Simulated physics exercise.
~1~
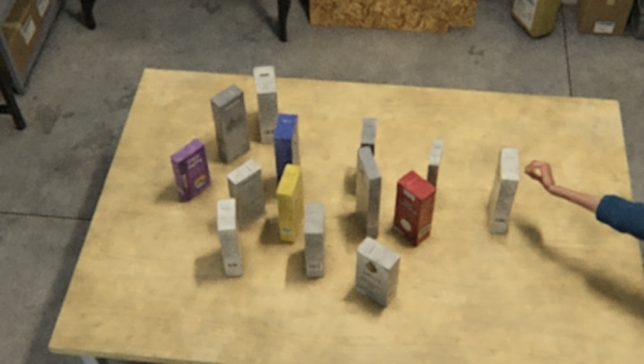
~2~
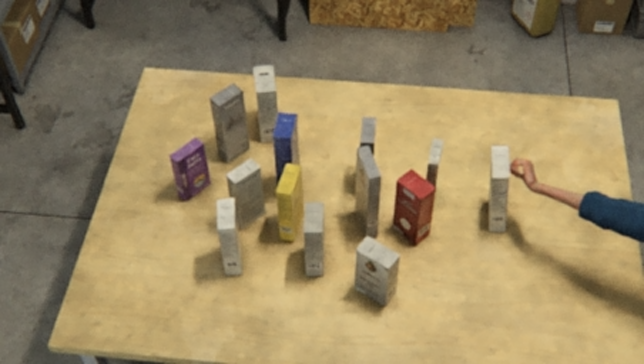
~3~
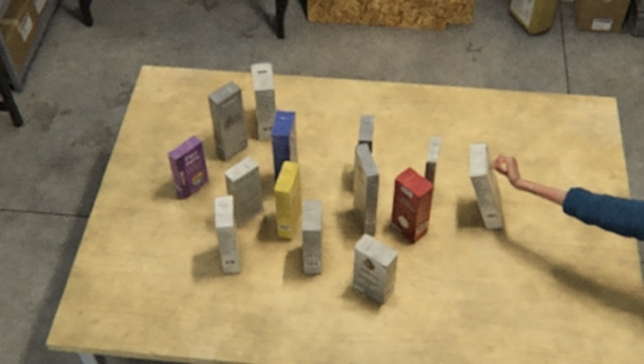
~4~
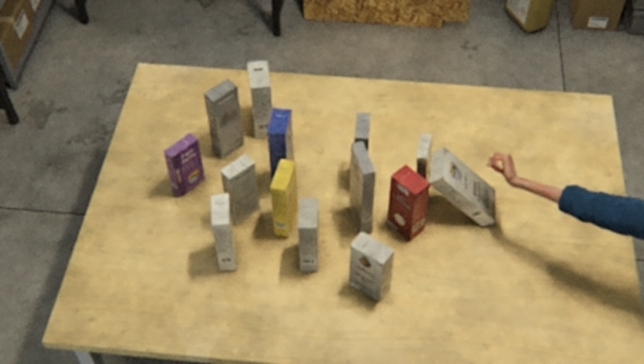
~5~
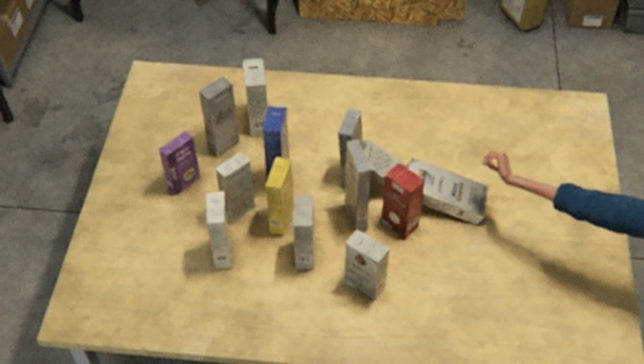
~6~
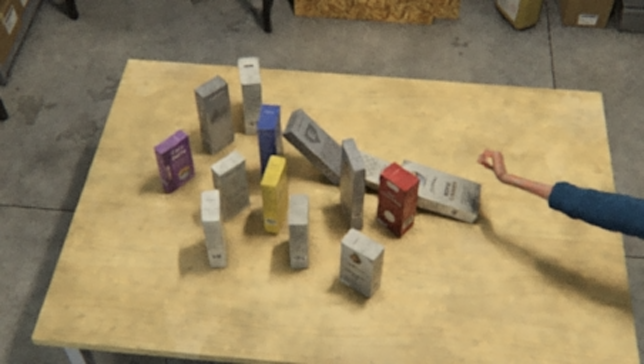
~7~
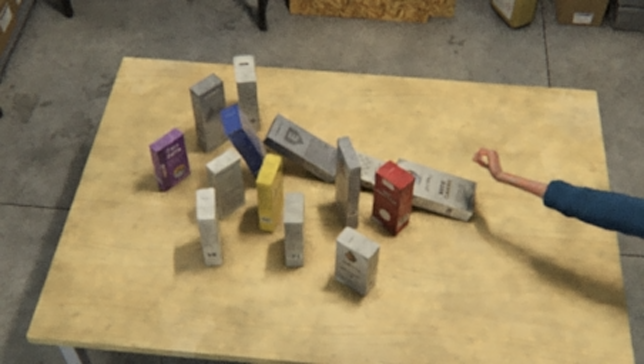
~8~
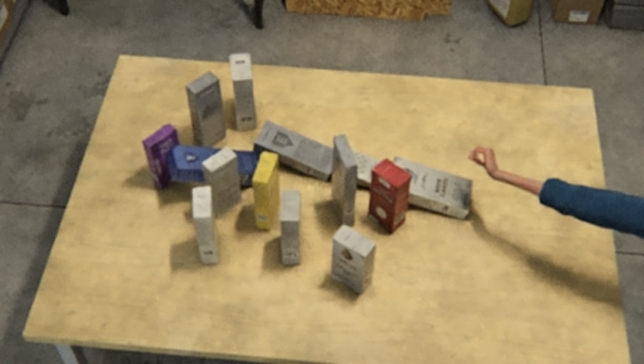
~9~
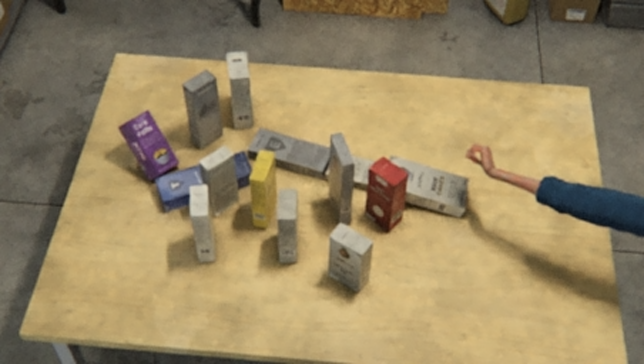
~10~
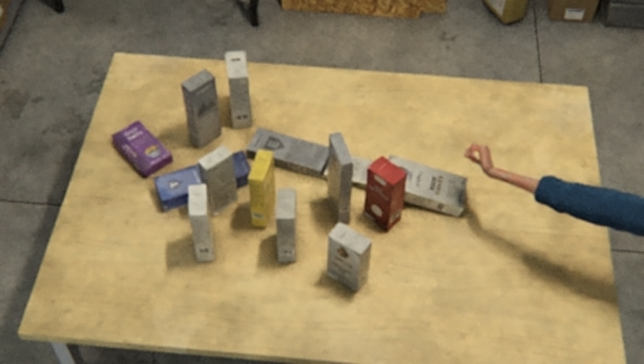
The clip shows a hand nudging a pale box on a wooden table of upright boxes, toppling it leftward into a chain that knocks down two gray boxes, then the blue box and finally the purple one, while the red, yellow and remaining boxes stay standing.
